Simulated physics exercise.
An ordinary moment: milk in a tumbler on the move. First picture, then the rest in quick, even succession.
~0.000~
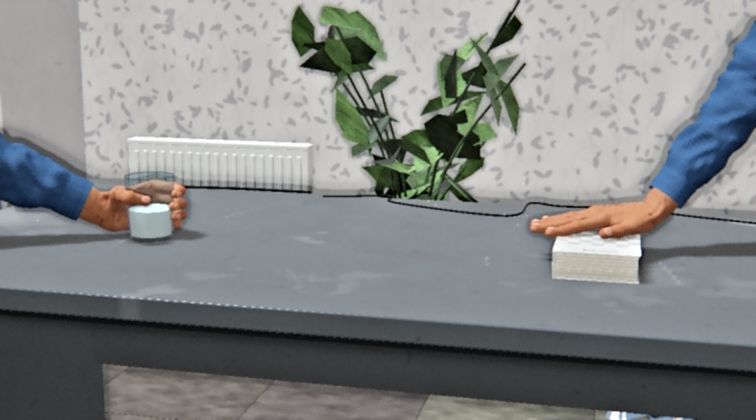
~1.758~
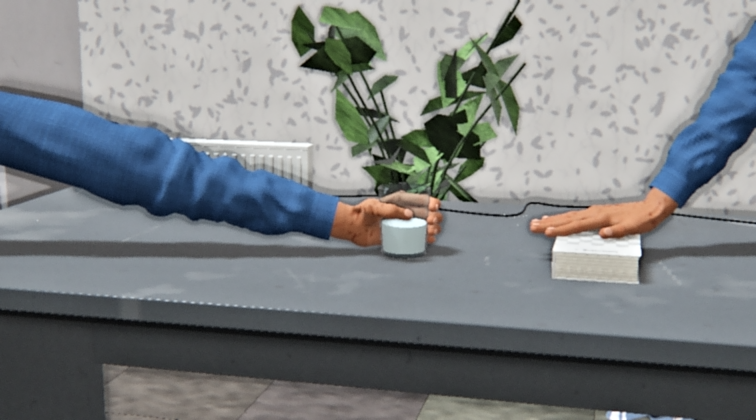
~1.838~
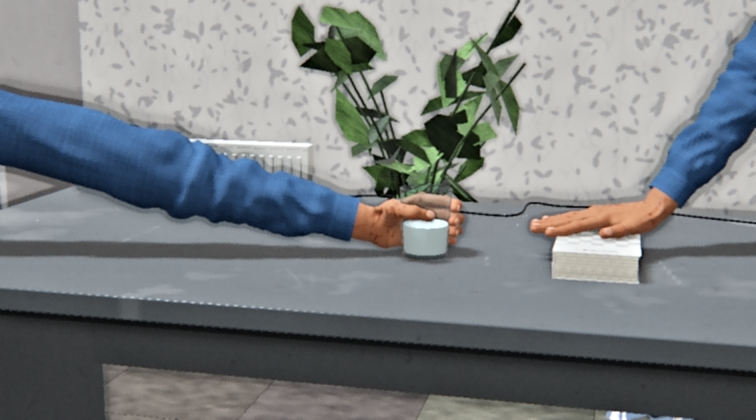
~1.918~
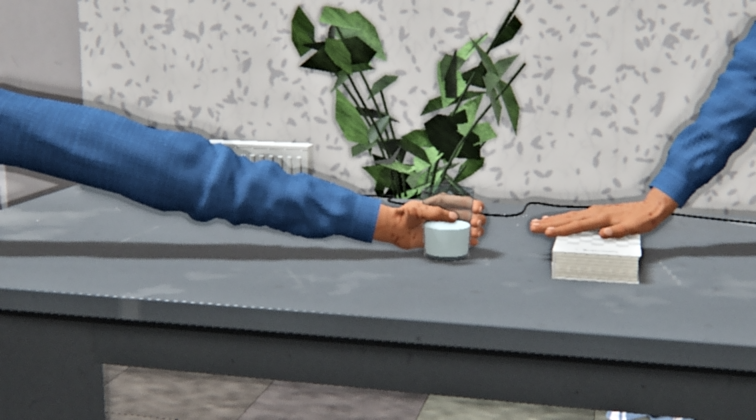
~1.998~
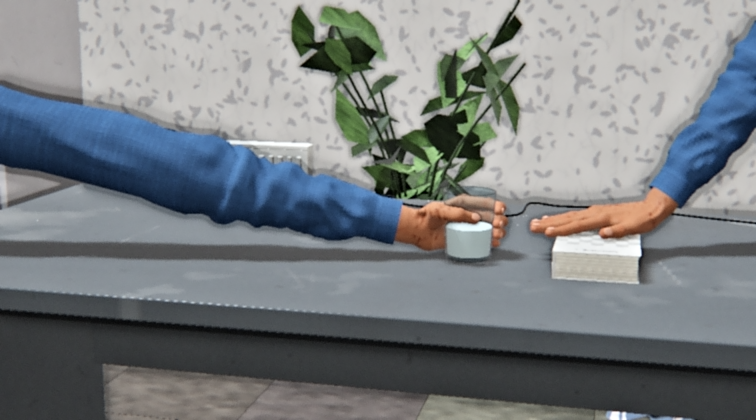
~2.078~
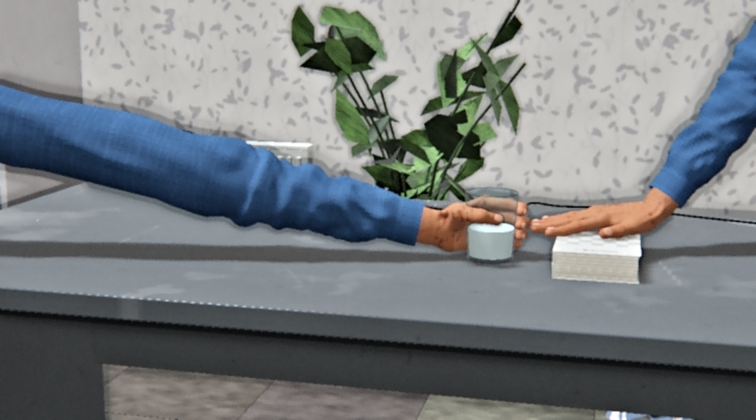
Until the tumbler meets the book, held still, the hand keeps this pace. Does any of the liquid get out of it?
Stays in.
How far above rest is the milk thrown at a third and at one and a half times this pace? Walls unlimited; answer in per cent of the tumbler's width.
In order, 15 % and 60 %.
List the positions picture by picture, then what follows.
At rest; tumbler (150, 205) about half full; book (598, 252), in the first picture.
Under way; tumbler about half full, surface at (404, 223), in the second picture.
Moved on by about 20 px; tumbler (425, 220) about half full, in the third picture.
Moved on by about 20 px; tumbler about half full, surface at (447, 225), in the fourth picture.
Moved on by about 20 px; tumbler (469, 222) about half full, in the fifth picture.
Moved on by about 20 px; tumbler about half full, surface at (491, 228); book (598, 252), in the sixth picture.
After 2.2 s, the tumbler meets the book.
After 2.3 s, the milk surges up the wall; the wave climbs under half way to the rim.
After 3.6 s, the tumbler stands at the book; nothing has left it.
